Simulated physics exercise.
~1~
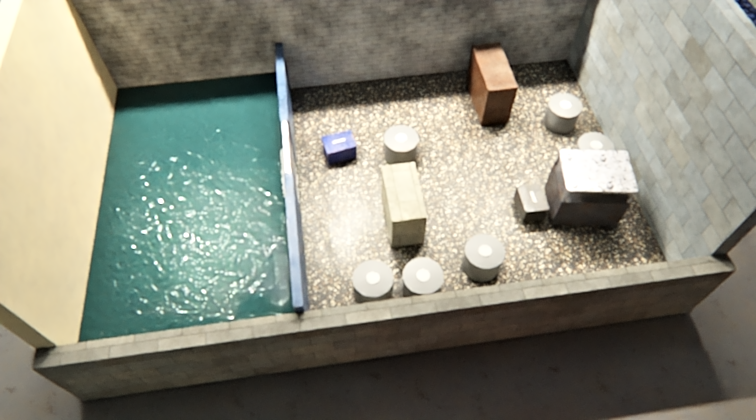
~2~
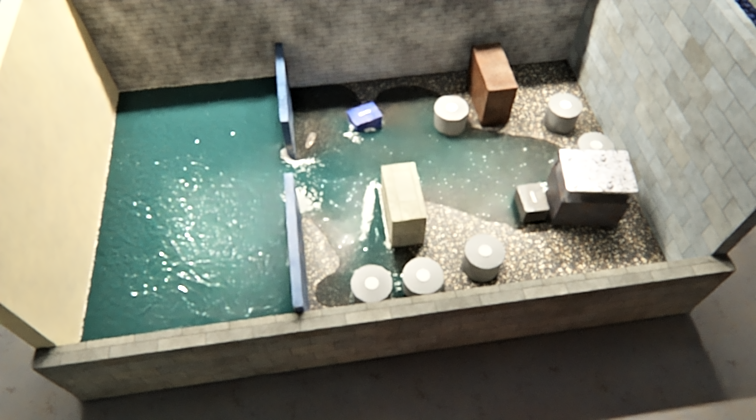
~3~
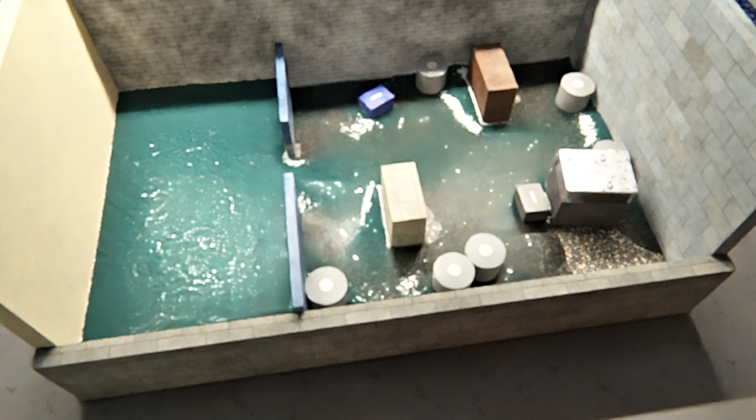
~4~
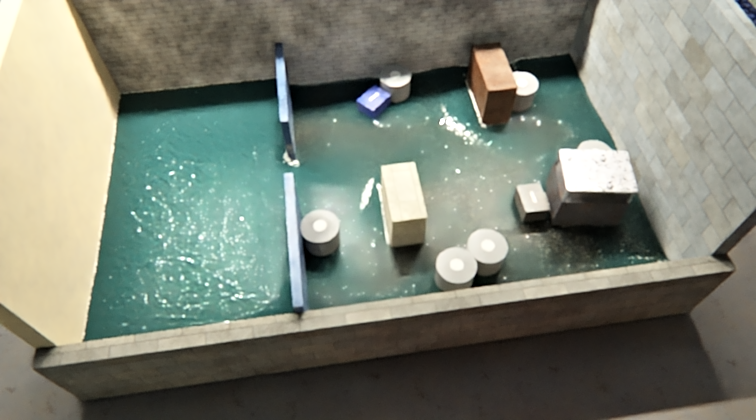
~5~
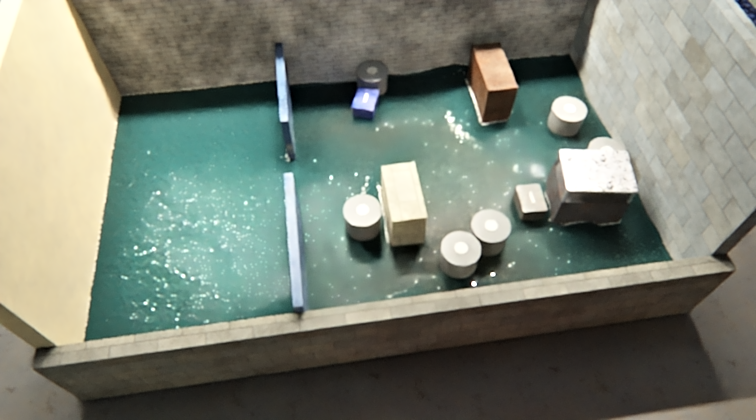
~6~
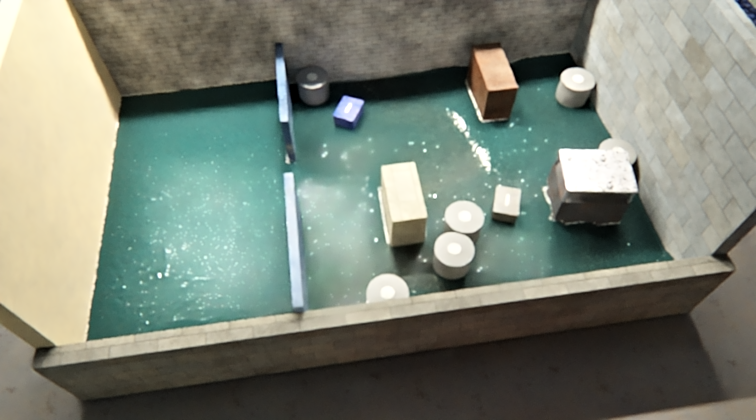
The clip shows two adjoining rooms from above as water bursts through a gap in the blue dividing wall and floods the dry right side, shifting pale tubs and a small blue tote, which drifts along the back wall and ends afloat near the opening.
